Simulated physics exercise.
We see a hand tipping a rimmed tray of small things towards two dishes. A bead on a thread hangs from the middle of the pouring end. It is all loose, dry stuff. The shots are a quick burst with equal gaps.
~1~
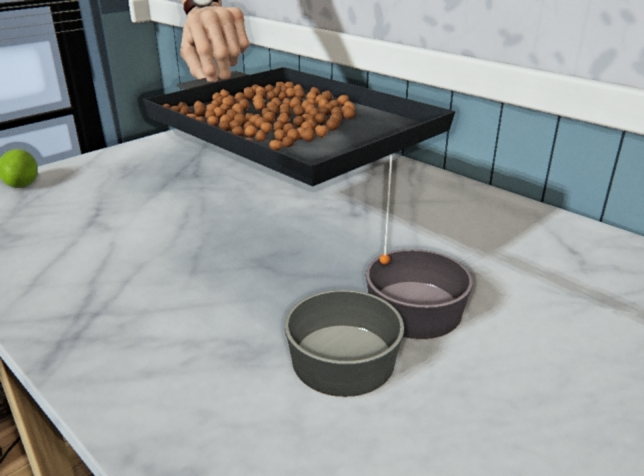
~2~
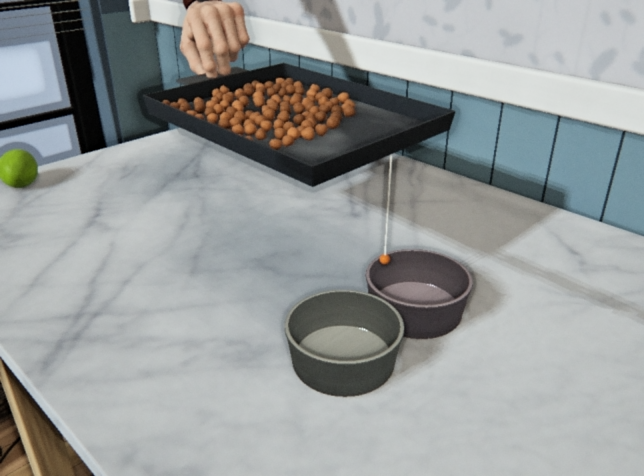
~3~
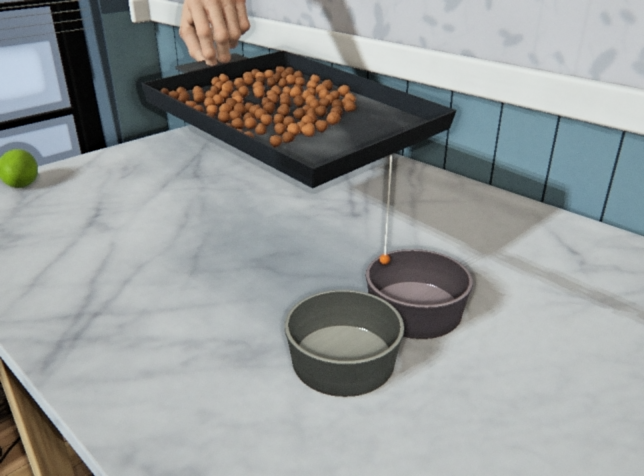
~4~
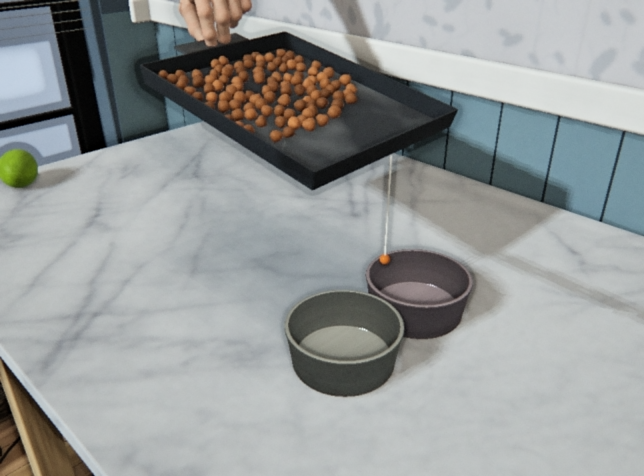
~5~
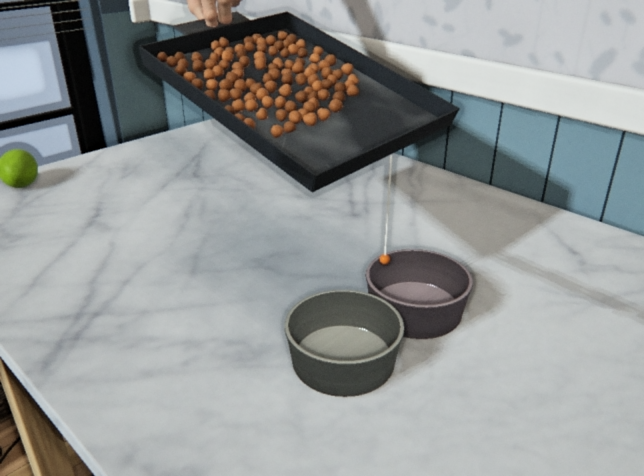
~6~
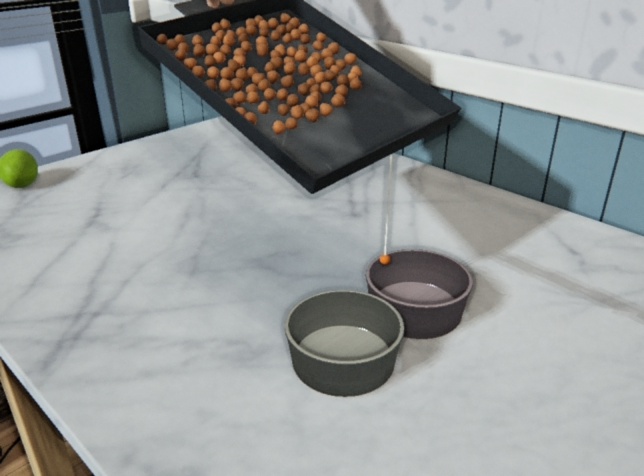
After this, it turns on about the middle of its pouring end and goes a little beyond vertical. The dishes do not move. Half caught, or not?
Caught overall: Over half.
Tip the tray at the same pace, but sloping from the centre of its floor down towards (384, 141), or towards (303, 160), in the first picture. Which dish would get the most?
First right, then left.
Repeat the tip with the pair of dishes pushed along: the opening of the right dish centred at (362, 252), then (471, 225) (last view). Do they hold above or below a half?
The first try: Less than half. The second: The smaller part.
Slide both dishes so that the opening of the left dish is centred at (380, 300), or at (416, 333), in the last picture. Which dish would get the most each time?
At the first place the left-hand dish, at the second left.
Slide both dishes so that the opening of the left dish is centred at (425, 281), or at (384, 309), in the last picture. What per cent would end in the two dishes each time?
Near 20 % and 60 %.
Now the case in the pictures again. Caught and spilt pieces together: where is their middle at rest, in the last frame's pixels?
Roughly at (370, 346).
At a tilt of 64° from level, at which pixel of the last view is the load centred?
Roughly at (347, 136).
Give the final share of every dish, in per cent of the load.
The left dish has 50 per cent, the right dish has 20.
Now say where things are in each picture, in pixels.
The first frame shows corners of the pouring end near (312, 164) and (451, 111), level; middle of the load near (266, 114), hazelnuts; left dish near (387, 366); right dish near (460, 311); bead on its thread near (385, 259).
The second frame shows corners of the pouring end near (313, 164) and (451, 111), level; middle of the load near (266, 111).
The third frame shows corners of the pouring end near (313, 166) and (452, 110), tipped barely, lowest at the left corner; middle of the load near (266, 103).
The fourth frame shows corners of the pouring end near (314, 169) and (454, 109), tipped a little, lowest at the left corner; middle of the load near (266, 91).
The fifth frame shows corners of the pouring end near (315, 173) and (456, 108), tipped clearly, lowest at the left corner; middle of the load near (267, 79).
The sixth frame shows corners of the pouring end near (316, 176) and (458, 107), tipped clearly, lowest at the left corner; middle of the load near (276, 62); left dish near (387, 366); right dish near (460, 311).
Shortly afterwards, tray tipped steeply; all but a few on the tray; only a few in the air.
Next, tray tipped past a quarter turn; the bulk on the tray; a little in the left dish; only a few in the right dish; a little outside both; a little in the air.
Some moments later, tray tipped past a quarter turn; near half in the left dish; near a quarter in the right dish; near a quarter outside both.
In the end, tray tipped past a quarter turn; near half in the left dish; near a quarter in the right dish; near a quarter outside both.
